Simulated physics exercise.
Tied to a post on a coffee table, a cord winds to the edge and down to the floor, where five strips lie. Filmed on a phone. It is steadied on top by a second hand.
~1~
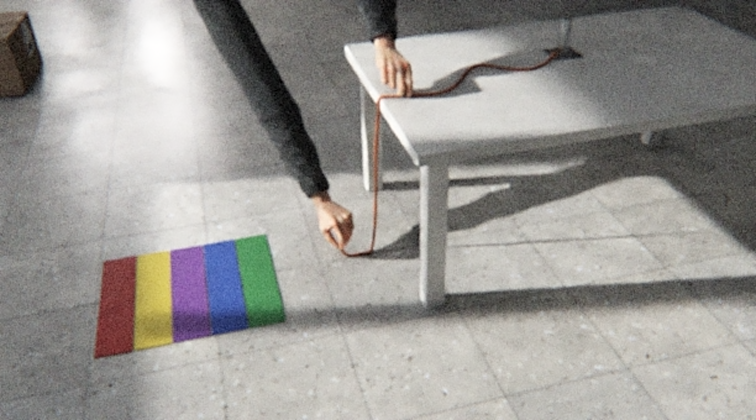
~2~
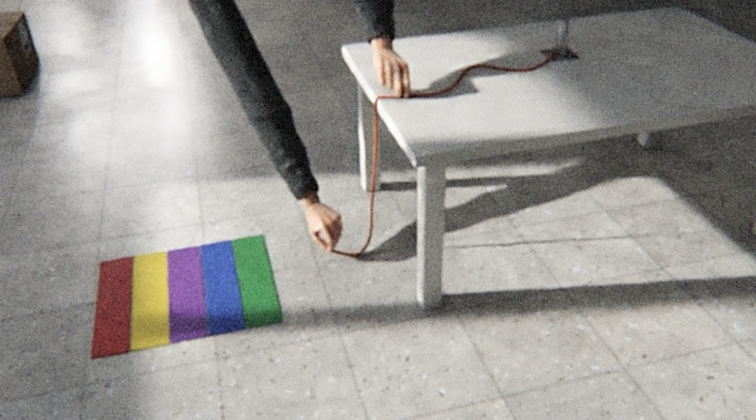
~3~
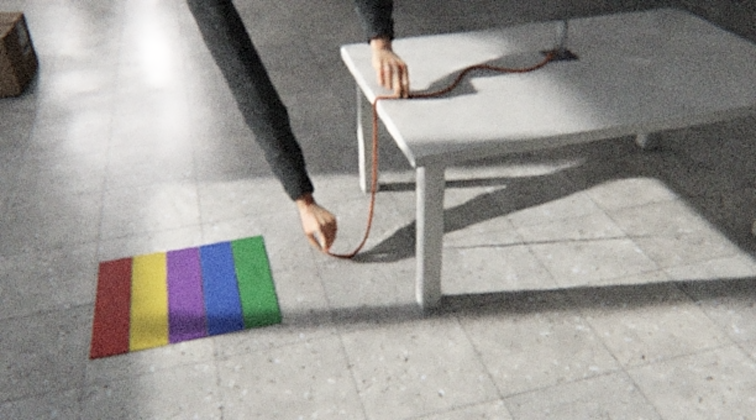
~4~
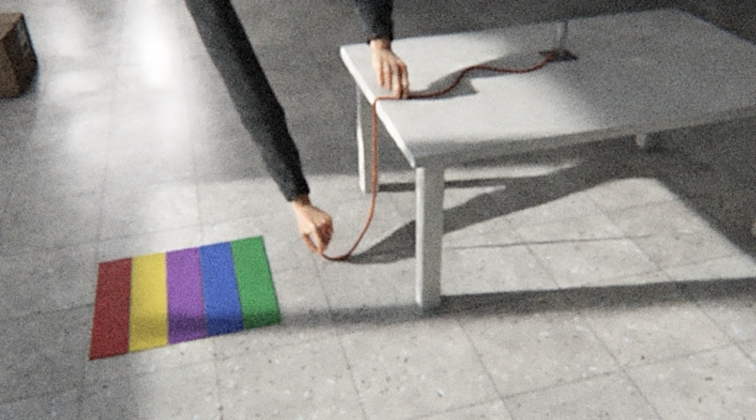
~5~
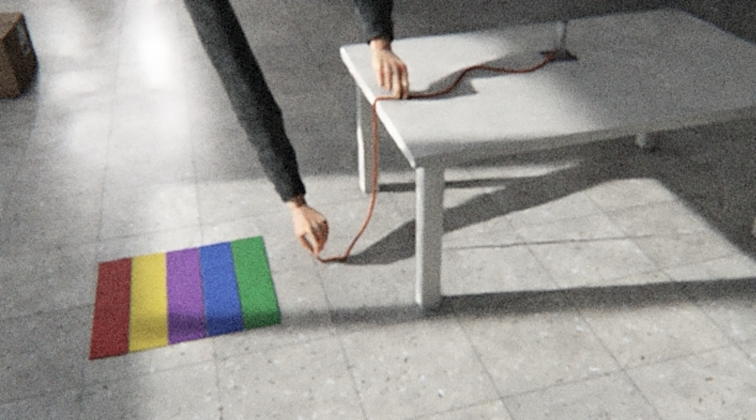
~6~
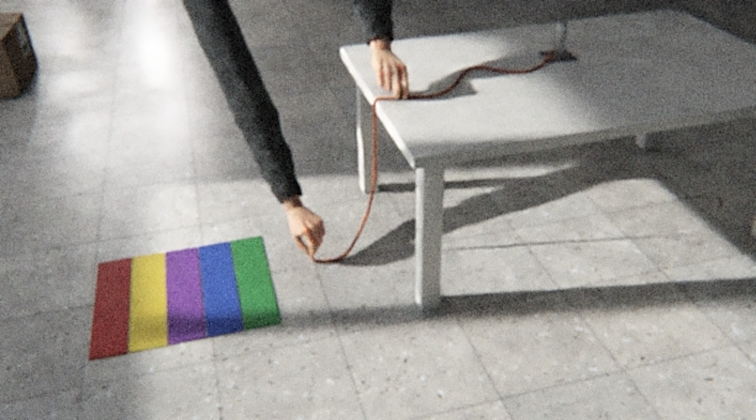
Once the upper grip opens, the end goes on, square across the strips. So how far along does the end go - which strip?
Along to the purple strip.
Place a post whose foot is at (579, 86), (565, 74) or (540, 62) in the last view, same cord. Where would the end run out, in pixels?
Somewhere near (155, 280), (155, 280) and (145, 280), in that order.
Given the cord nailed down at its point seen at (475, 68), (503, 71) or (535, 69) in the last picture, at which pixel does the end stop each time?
(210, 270), (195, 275), (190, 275).
A little later, end near (240, 265); over green.
Next, end near (202, 272); over blue.
When it is tight, end near (179, 276); over purple. It gets as far as the purple strip.
